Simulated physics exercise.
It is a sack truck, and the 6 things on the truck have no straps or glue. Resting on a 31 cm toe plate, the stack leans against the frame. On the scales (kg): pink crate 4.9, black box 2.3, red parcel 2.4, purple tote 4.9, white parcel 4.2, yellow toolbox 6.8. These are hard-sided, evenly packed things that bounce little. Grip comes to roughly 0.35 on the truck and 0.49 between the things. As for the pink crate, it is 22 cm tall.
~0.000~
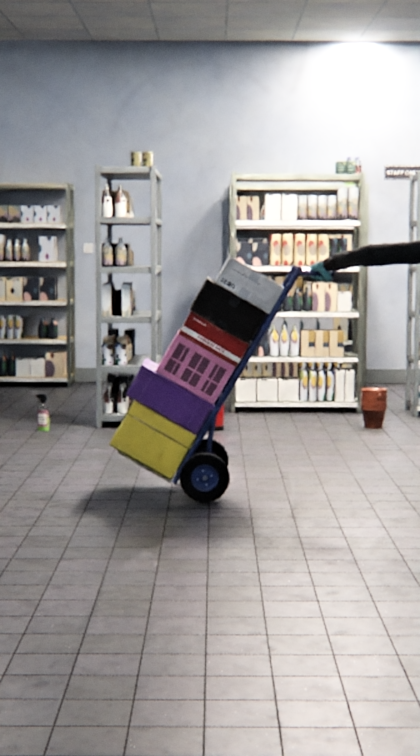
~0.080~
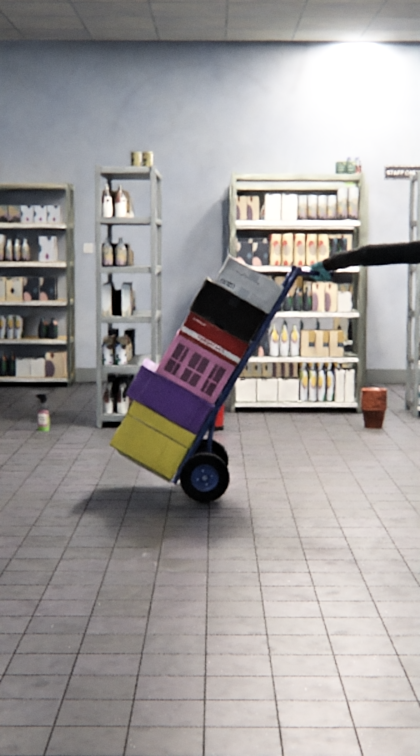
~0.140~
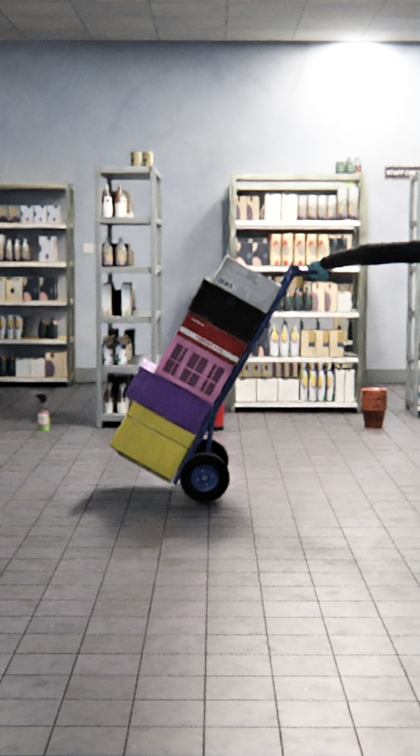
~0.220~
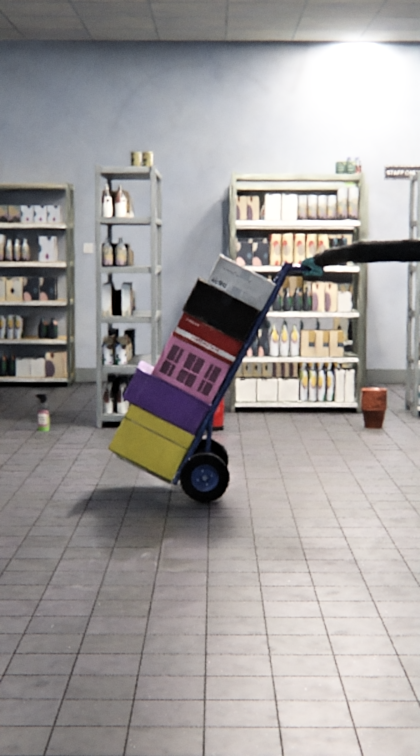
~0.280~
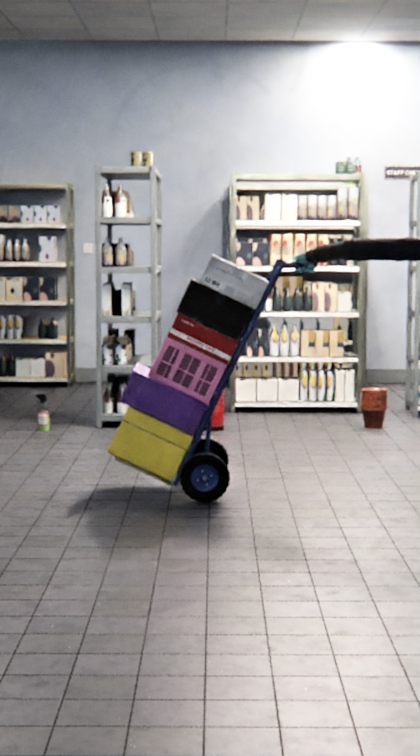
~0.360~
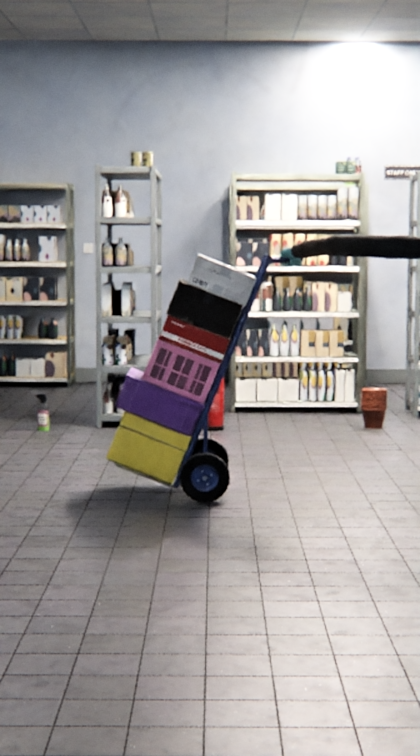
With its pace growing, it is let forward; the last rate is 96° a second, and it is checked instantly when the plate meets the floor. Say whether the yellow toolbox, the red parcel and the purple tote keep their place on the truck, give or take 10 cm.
On the truck, the yellow toolbox winds up somewhere else, the red parcel winds up somewhere else, and the purple tote winds up somewhere else.
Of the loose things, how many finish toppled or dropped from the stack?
Total: 6.
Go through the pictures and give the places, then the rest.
In the first frame, 30° short of upright; yellow toolbox (155, 435); red parcel (214, 337); purple tote (171, 396).
In the second frame, 30° short of upright; white parcel (248, 284); pink crate (196, 367).
In the third frame, 29° short of upright; black box (225, 310); white parcel (246, 283).
In the fourth frame, 27° short of upright; pink crate (191, 367); black box (220, 309).
In the fifth frame, 25° short of upright; white parcel (234, 281); pink crate (188, 368).
In the sixth frame, 22° short of upright; yellow toolbox (150, 443); red parcel (195, 337); purple tote (161, 402).
By 1.16 s, truck upright; red parcel rocked 24° off its seat near (85, 350); purple tote rocked 24° off its seat near (109, 419); yellow toolbox rocked 24° off its seat near (131, 455).
By 1.66 s, truck upright; pink crate, black box, red parcel, purple tote and white parcel now dropped from the stack; yellow toolbox rocked 69° off its seat near (99, 451).
When it is over (2.7 s), dropped from the stack, pink crate, black box, red parcel, purple tote and white parcel; lying over on the truck, yellow toolbox. In the last view, yellow toolbox near (84, 457).
